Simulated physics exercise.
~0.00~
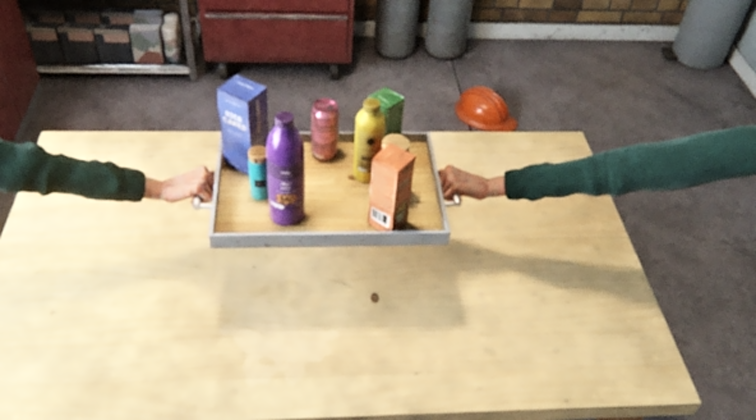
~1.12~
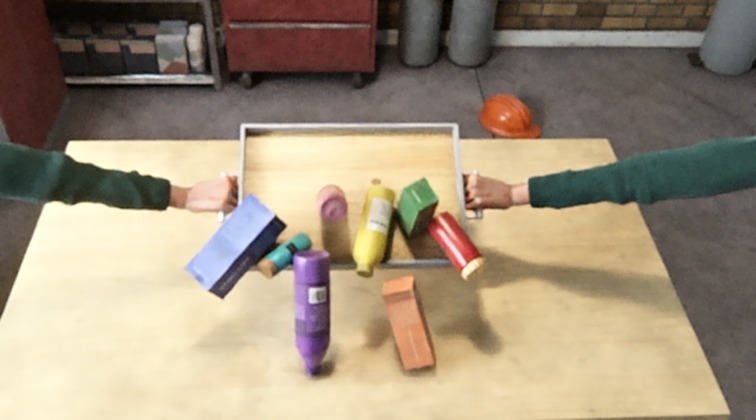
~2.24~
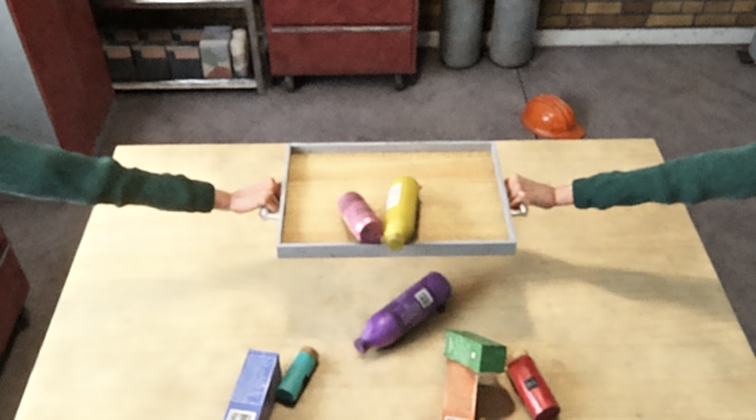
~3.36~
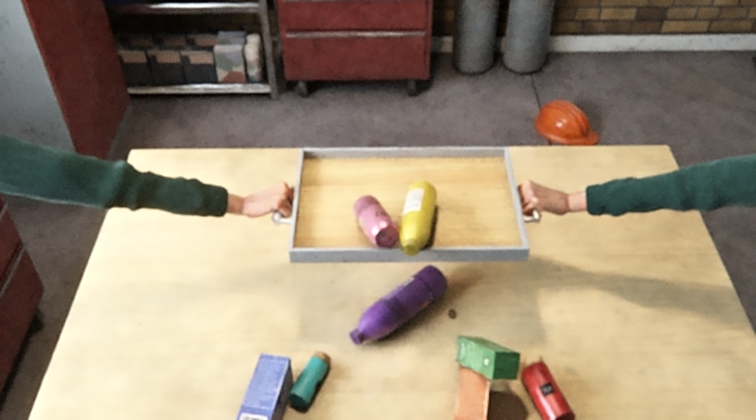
Workshop table, two hands tipping a tray of bottles and cartons forward, most sliding off, yellow bottle and pink can staying aboard.
